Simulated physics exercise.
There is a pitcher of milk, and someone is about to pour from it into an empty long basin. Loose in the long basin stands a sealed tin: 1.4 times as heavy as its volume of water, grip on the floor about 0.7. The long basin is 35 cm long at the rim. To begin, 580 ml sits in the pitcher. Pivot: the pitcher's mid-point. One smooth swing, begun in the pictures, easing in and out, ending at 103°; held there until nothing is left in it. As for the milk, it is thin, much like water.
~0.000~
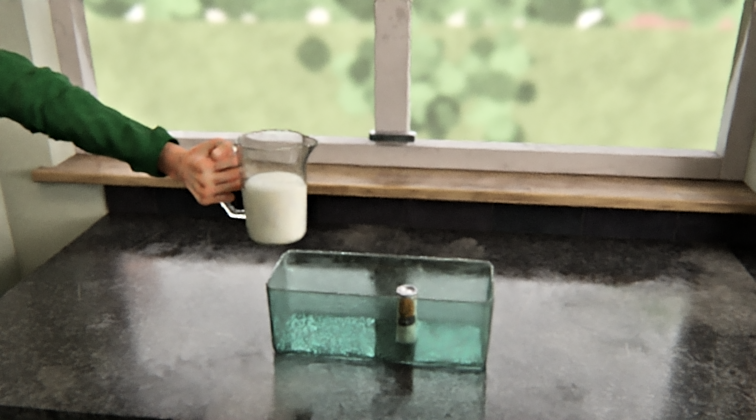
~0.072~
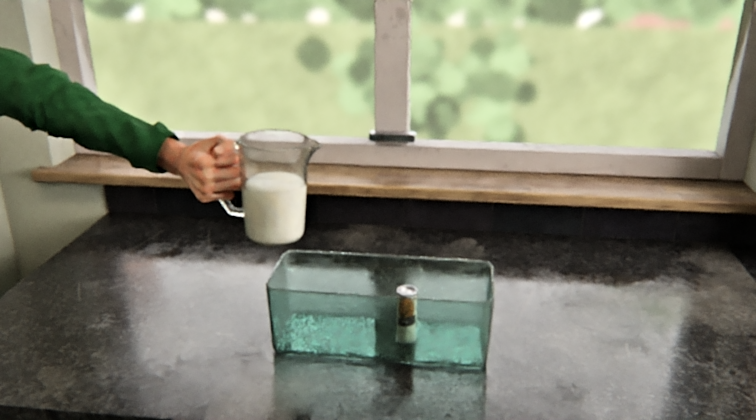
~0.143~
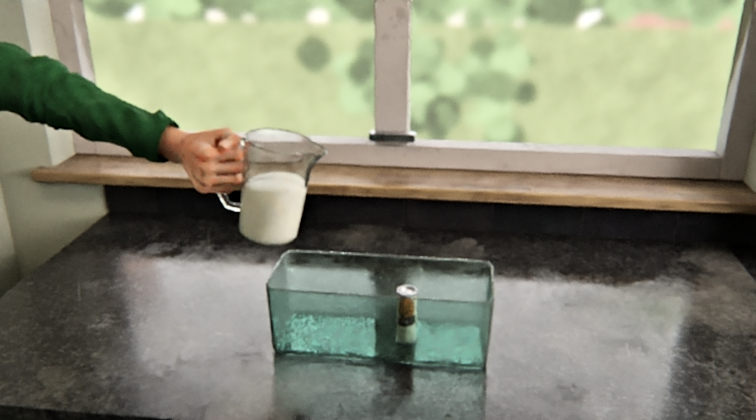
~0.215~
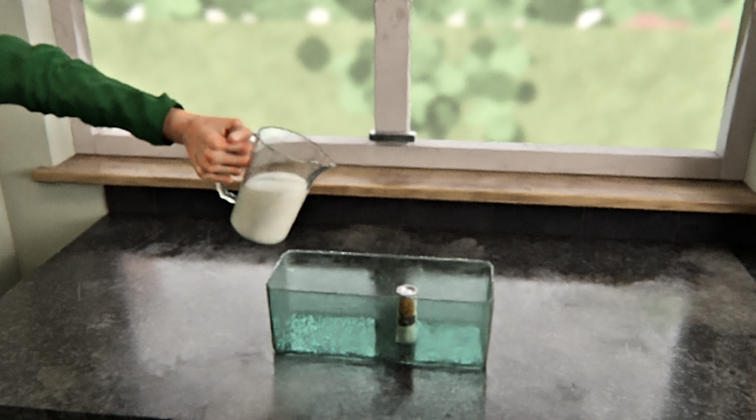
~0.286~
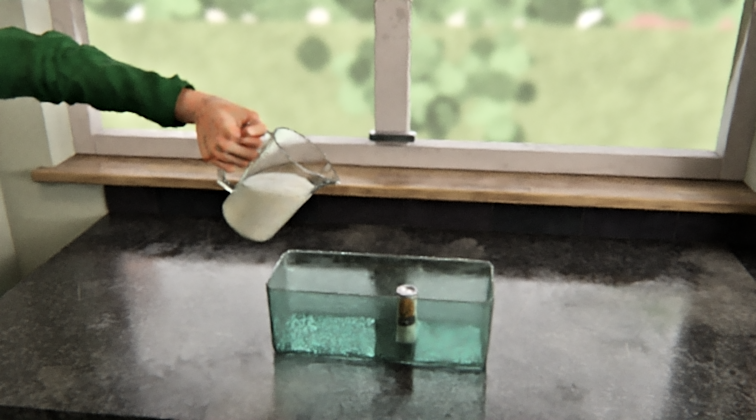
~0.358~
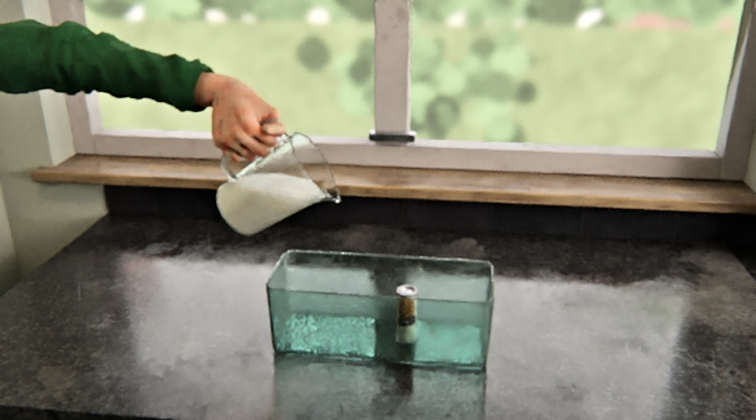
A hand in a green sleeve steadily tilts a glass pitcher of milk to the right.
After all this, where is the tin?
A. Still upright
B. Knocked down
Option A: Still upright.
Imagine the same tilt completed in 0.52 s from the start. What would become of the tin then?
With that tilt, the tin stays on its base.
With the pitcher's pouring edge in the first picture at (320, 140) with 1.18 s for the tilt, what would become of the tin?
It does not tip.
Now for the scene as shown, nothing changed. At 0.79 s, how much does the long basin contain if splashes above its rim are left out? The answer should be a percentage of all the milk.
About 58 %.
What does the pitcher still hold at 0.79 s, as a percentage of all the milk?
Remaining share: Approx. 24 %.
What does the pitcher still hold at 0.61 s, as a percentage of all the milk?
Roughly 70 percent.
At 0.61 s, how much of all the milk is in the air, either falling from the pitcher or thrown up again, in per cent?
Estimate: Some 20 % of the total.
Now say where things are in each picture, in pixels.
It leans 0°; its right rim is at (319, 142); the milk meets the walls at (246, 179) and (305, 182); the long basin's rim runs from (275, 269) to (493, 282); the tin's top is at (407, 293), in the first picture.
It leans 3°; its right rim is at (321, 145); the milk meets the walls at (246, 179) and (305, 182), in the second picture.
It leans 11°; its right rim is at (328, 152); the milk meets the walls at (247, 180) and (306, 182), in the third picture.
It leans 23°; its right rim is at (335, 165); the milk meets the walls at (244, 184) and (309, 183), in the fourth picture.
It leans 39°; its right rim is at (340, 182); the milk meets the walls at (234, 191) and (313, 186), in the fifth picture.
It leans 56°; its right rim is at (340, 201); the milk meets the walls at (225, 183) and (323, 192), in the sixth picture.
After 0.61 s the tilt is 100° and 70 per cent is still to pour; the tin stands where it began.
After 0.79 s the tilt is 103° and 24 per cent is still to pour; the tin stands where it began.
After 0.98 s the tilt is 103° and 6 per cent is still to pour; the tin stands where it began.
After 1.18 s the tilt is 103° and 1 per cent is still to pour; the tin stands where it began.
In the end the tin stands where it began.
